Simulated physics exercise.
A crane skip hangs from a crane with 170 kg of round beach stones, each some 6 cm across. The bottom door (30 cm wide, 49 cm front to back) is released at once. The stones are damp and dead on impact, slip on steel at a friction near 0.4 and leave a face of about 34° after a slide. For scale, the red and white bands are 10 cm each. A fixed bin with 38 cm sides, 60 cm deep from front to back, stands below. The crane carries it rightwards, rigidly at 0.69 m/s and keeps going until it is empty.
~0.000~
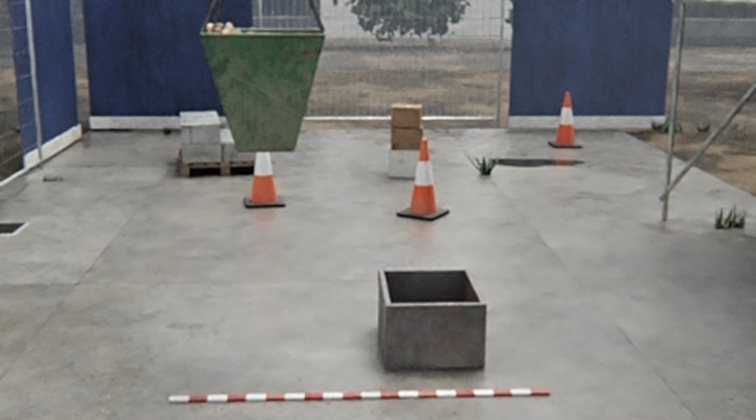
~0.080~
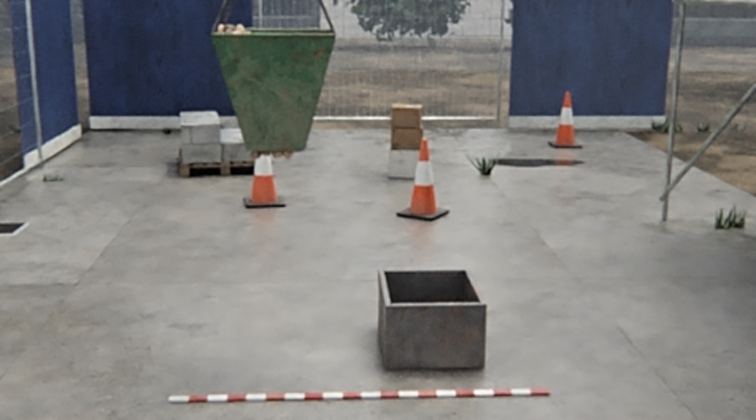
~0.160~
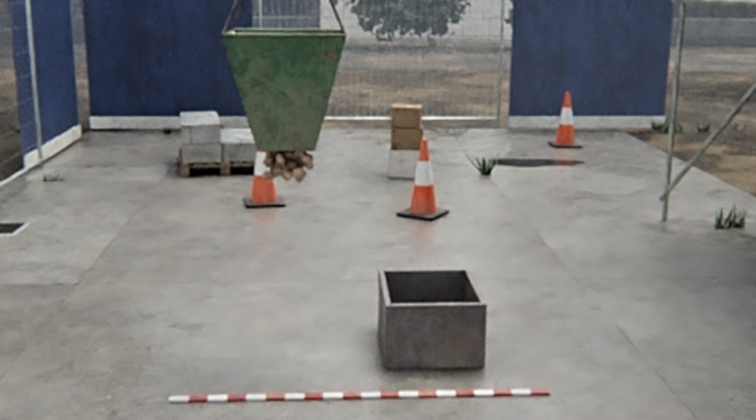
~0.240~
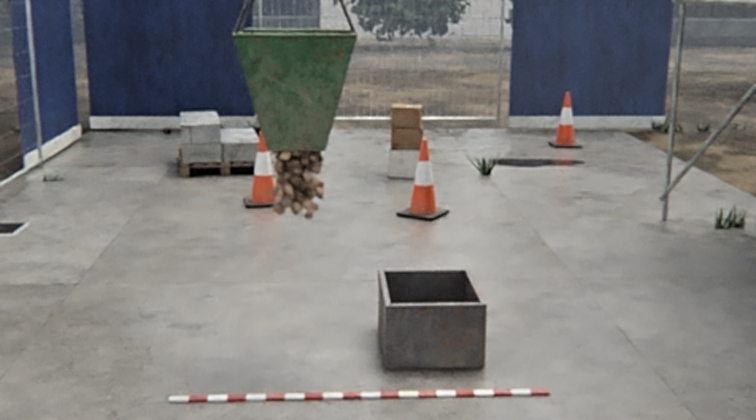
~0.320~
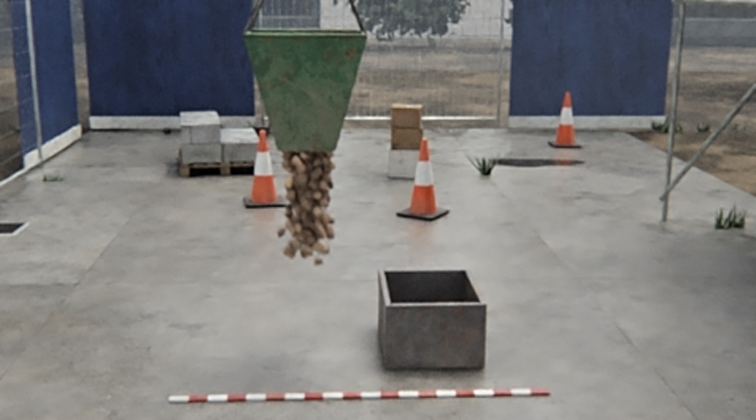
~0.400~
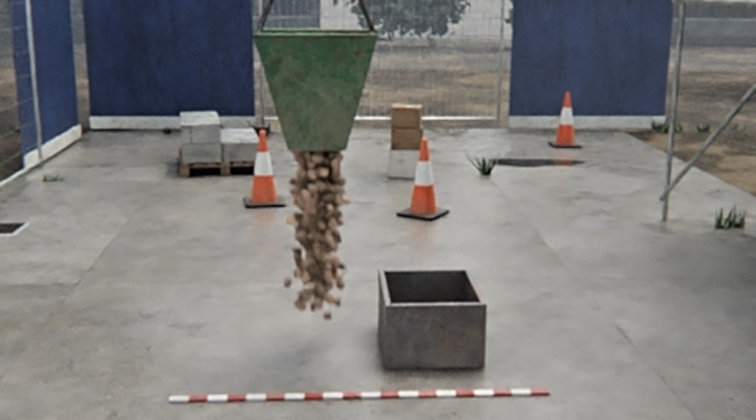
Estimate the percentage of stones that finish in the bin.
About 12 per cent.
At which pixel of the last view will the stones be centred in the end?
Their middle is at about (341, 340).
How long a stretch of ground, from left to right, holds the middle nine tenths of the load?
Roughly 110 cm.
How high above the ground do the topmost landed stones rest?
Some 20 cm high.
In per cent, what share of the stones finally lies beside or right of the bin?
Near 5 in a hundred.
After 0.7 s, 6 % in the crane skip, 94 % falling or lying left of the bin; the stones farthest right are at (383, 204).
After 1.1 s, 0 % in the crane skip, 85 % falling or lying left of the bin, 11 % falling or lying in the bin, 4 % falling or lying beside or right of the bin; the stones farthest right are at (457, 338).
After 1.7 s, 0 % in the crane skip, 83 % falling or lying left of the bin, 12 % falling or lying in the bin, 5 % falling or lying beside or right of the bin; the stones farthest right are at (515, 375).
After 2.6 s, 0 % in the crane skip, 83 % falling or lying left of the bin, 12 % falling or lying in the bin, 5 % falling or lying beside or right of the bin; the stones farthest right are at (524, 374).
After 4.5 s, 0 % in the crane skip, 83 % left of the bin, 12 % in the bin, 5 % beside or right of the bin; the stones farthest right are at (524, 374).
